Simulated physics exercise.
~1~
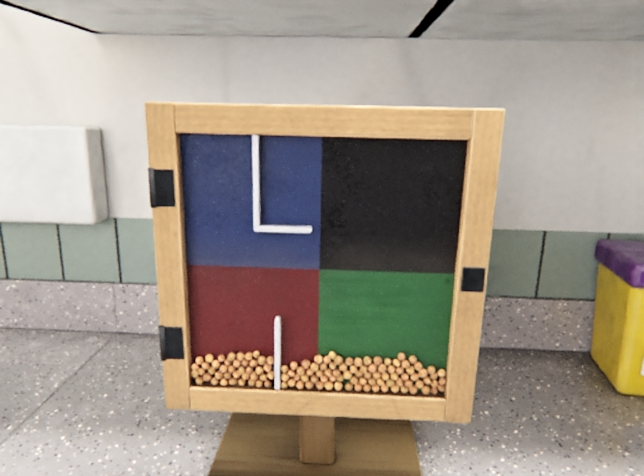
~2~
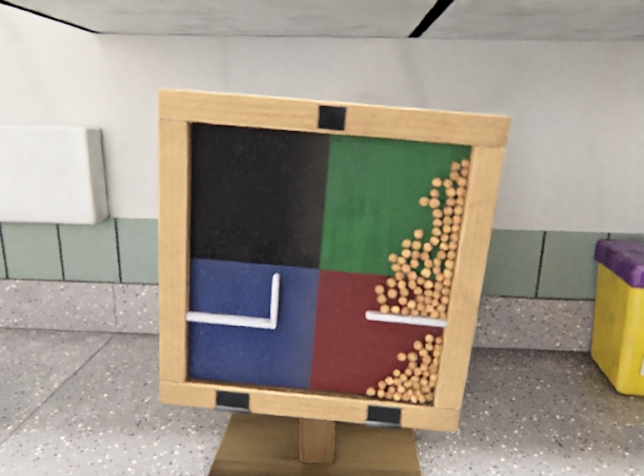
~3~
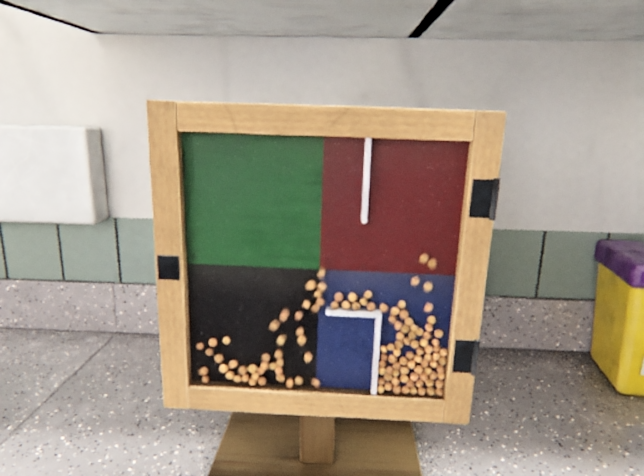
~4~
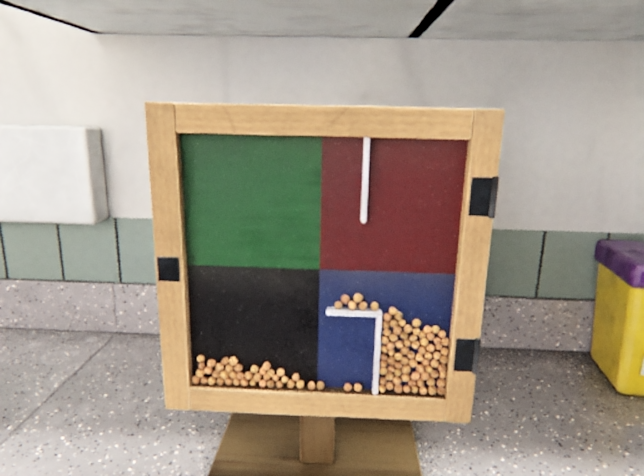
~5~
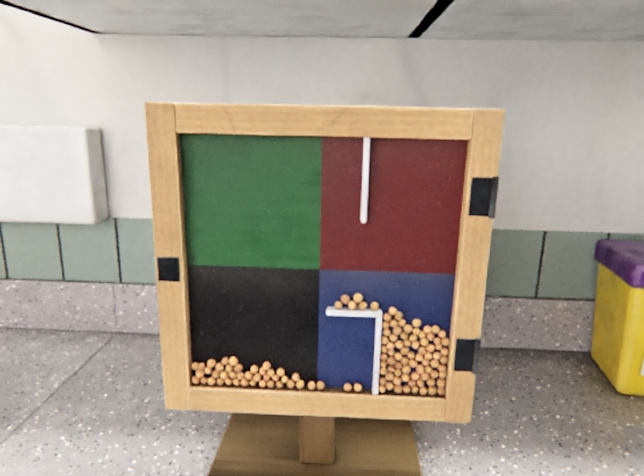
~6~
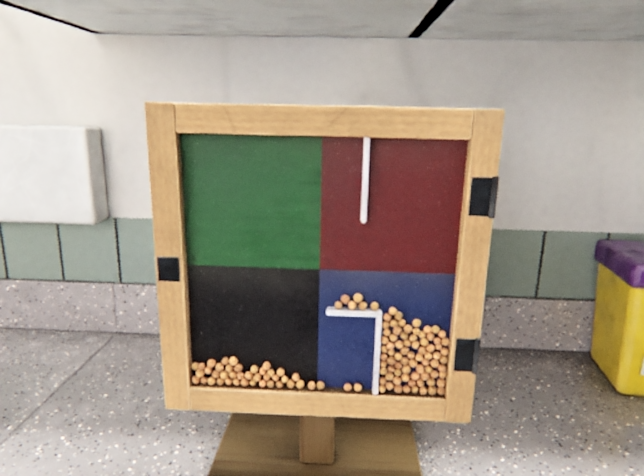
A square wooden case on a stand, its face painted blue, black, red and green, starts with a layer of small round beads along the bottom, across the red and green quarters. It turns counterclockwise, carrying the beads up its right side, where they slope down through green and red around a white strip. It continues round to a half turn and stops upside down, as beads tumble into the blue and black quarters now at the bottom. They settle and stay still, most heaped in blue beside and on the bent white strip, with a smaller, low layer in black.
